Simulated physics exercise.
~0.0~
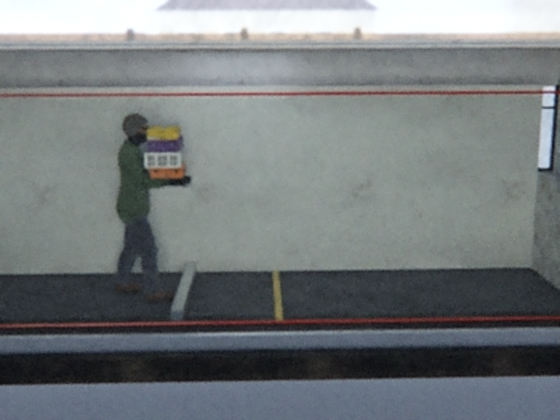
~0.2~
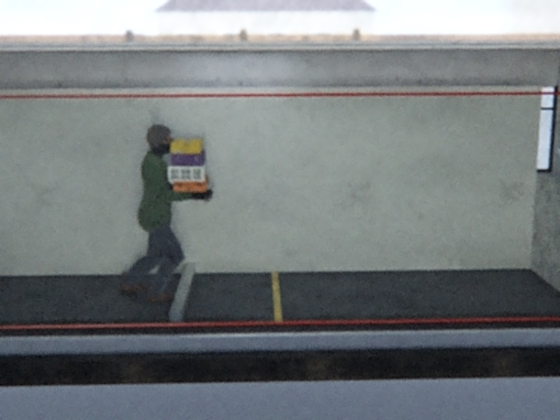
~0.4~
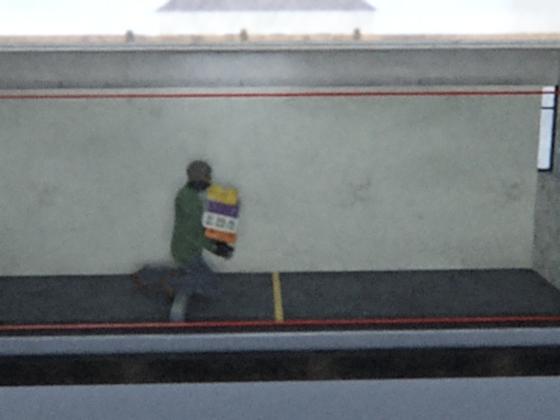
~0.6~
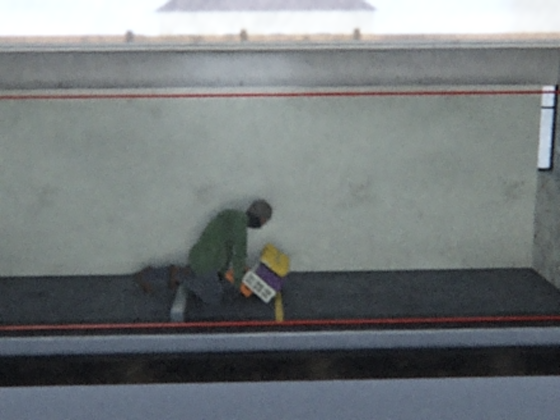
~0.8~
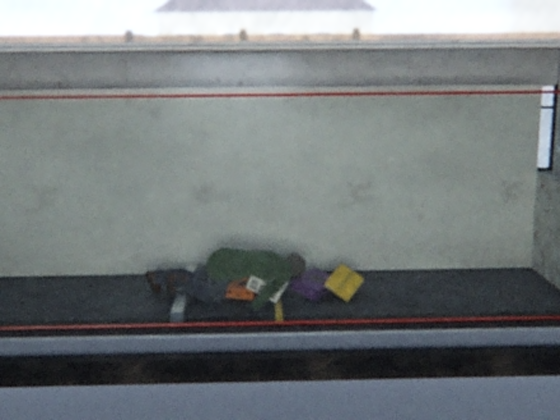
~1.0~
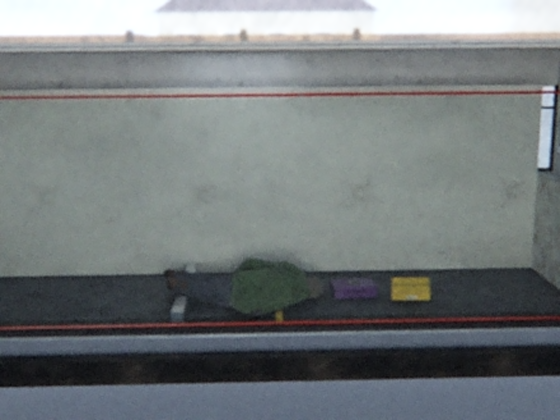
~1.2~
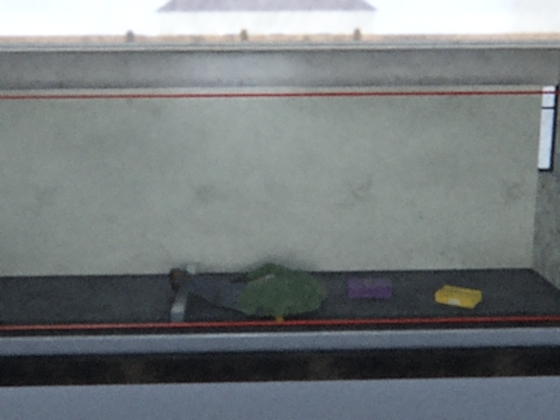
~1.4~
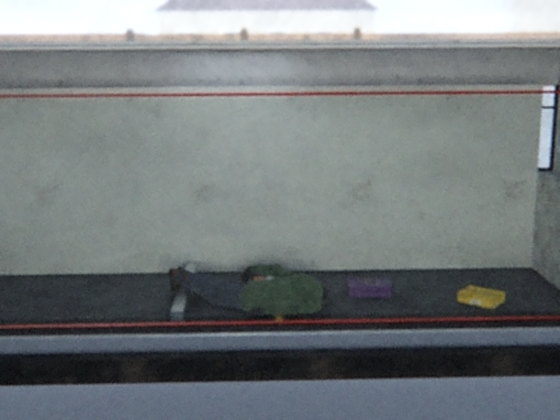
In the video, a person in a green top carries a stack of coloured boxes rightward, then pitches forward over a low bar and falls flat across a yellow floor line, while the purple and yellow boxes slide ahead and come to rest on the right beyond it.
